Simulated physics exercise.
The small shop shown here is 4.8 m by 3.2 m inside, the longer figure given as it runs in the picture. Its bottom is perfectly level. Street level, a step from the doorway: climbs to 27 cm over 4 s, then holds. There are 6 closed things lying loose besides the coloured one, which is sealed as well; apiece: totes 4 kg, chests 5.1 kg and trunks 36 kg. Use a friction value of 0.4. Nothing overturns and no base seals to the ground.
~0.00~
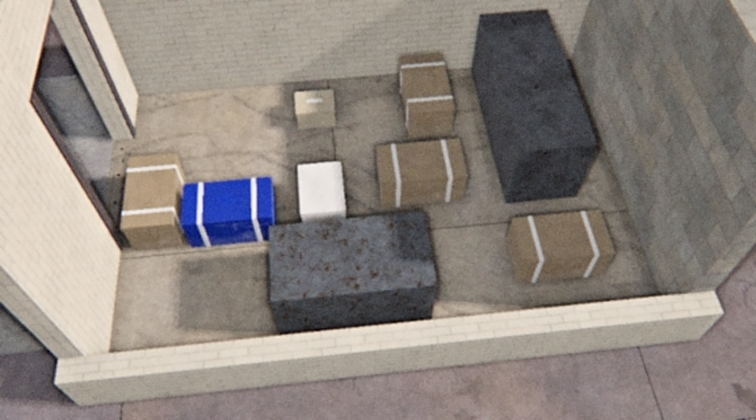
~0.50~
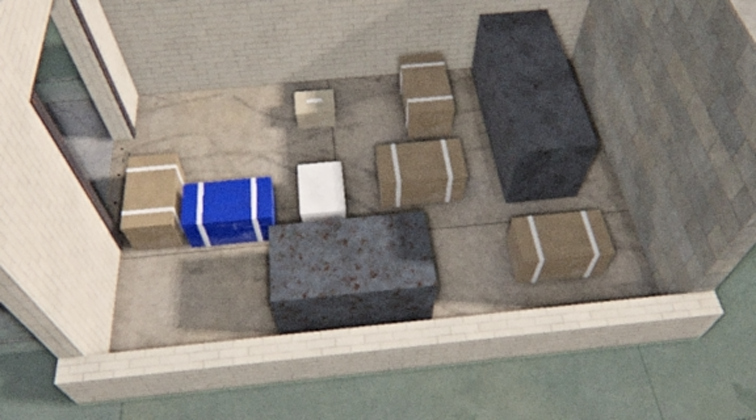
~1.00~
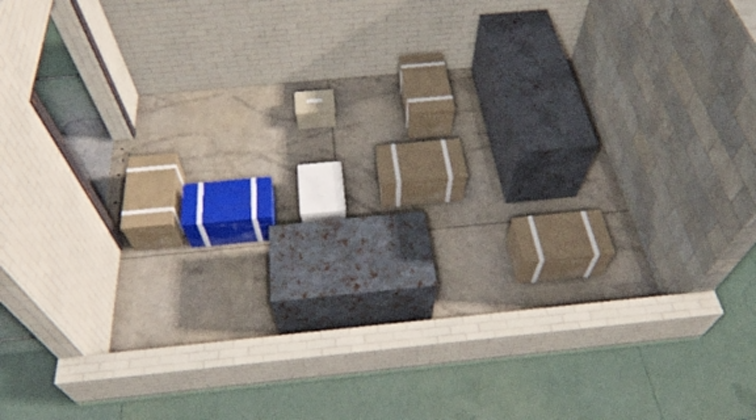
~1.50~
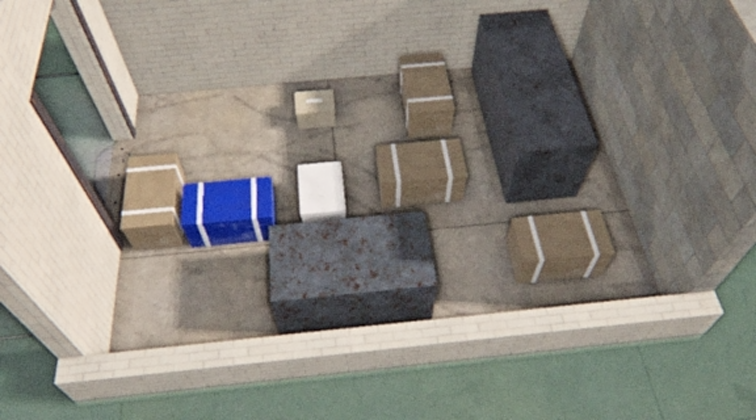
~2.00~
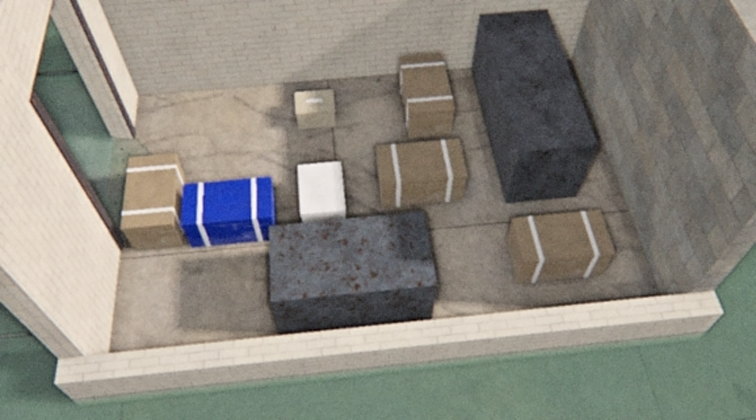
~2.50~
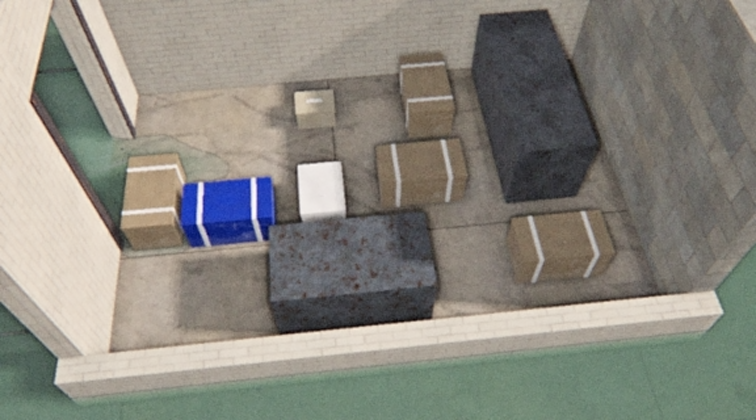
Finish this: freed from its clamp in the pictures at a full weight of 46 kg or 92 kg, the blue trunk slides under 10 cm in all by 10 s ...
Only at the heavier weight.
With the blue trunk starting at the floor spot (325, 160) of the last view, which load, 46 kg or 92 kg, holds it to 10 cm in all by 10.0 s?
Here only the heavier suffices.
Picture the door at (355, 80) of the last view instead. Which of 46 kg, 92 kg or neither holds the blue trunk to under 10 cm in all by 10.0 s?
Then only the bigger mass works.
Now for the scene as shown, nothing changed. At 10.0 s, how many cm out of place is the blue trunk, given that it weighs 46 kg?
Close to 140 centimetres.
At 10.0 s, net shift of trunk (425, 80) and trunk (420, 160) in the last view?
200 cm and 60 cm respectively.
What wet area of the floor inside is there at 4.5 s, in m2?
Roughly 6.0 m2 of it is wet.
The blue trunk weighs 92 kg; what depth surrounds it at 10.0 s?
Depth: Approx. 13 cm.
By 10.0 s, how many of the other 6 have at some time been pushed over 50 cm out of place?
Result: 3.
After 3.5 s the blue trunk would be 1 cm from its start with 46 kg and 0 cm from its start with 92 kg; 0 cm of water round it then.
After 4.5 s the blue trunk would be 11 cm from its start with 46 kg and 0 cm from its start with 92 kg; 3 cm of water round it then.
After 7.0 s the blue trunk would be 64 cm from its start with 46 kg and 0 cm from its start with 92 kg; 7 cm of water round it then.
After 10.0 s the blue trunk would be 131 cm from its start with 46 kg and 0 cm from its start with 92 kg; 13 cm of water round it then.
